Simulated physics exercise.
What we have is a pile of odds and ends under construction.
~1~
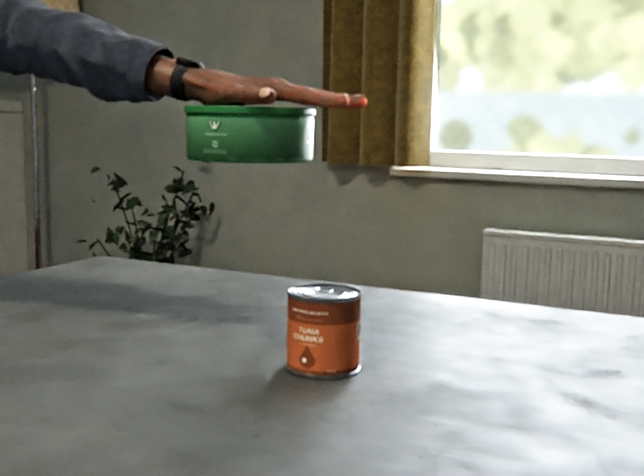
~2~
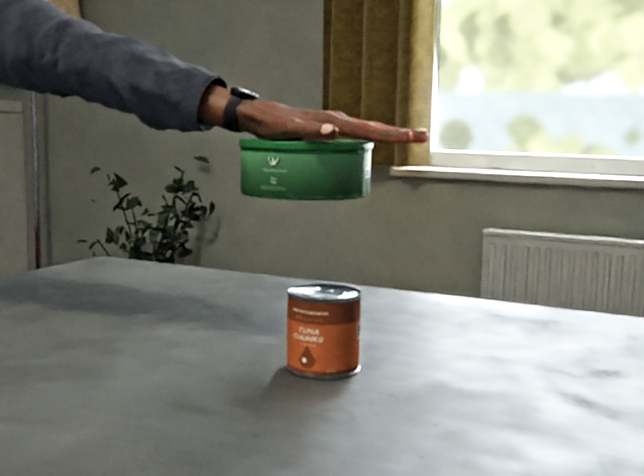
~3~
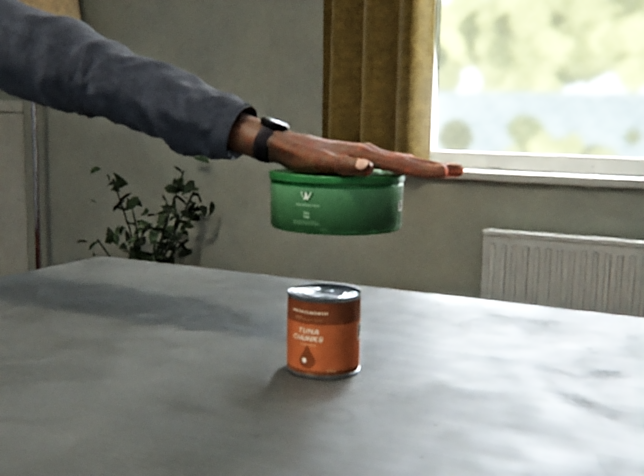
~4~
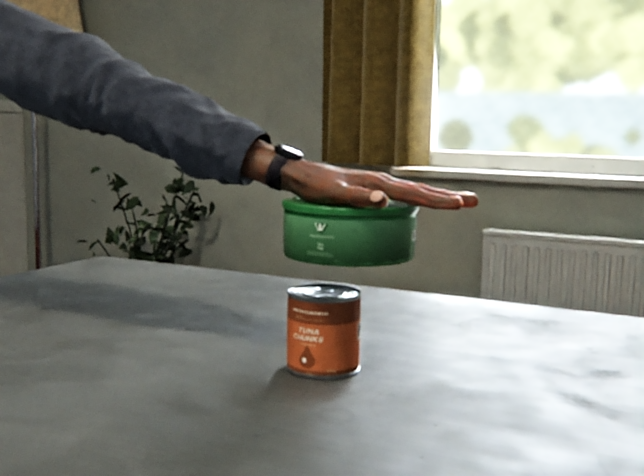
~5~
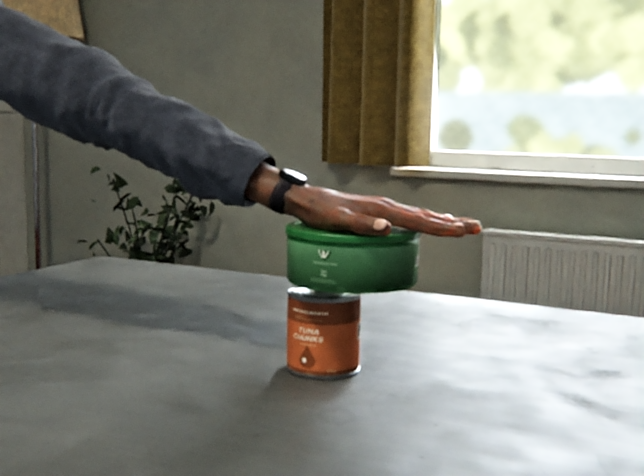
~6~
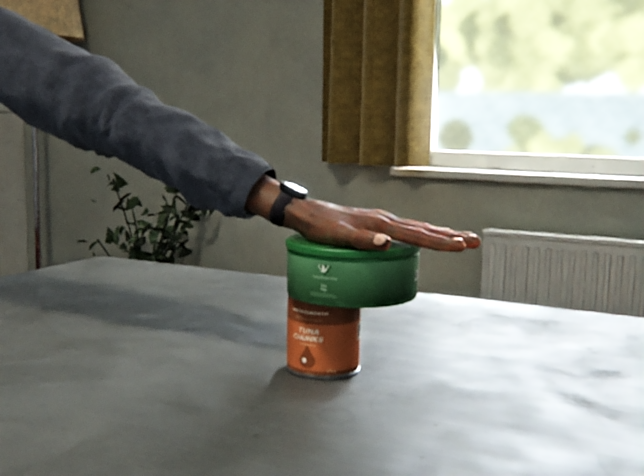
Green tub moving right and down beneath a flat hand, coming to rest off-centre on an orange can on a grey table.
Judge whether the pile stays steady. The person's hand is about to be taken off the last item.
Looks like it is steady enough.
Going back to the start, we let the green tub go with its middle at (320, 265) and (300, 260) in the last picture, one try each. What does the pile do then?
Result of try one: The pile remains stable; result of try two: The pile remains stable.
Then, 0.20 s on from there, no change.
Then, 0.60 s on from there, green tub resting near (353, 267).
In the end, both unmoved. At the end, from the last picture's camera, green tub near (353, 267). The pile keeps its balance.
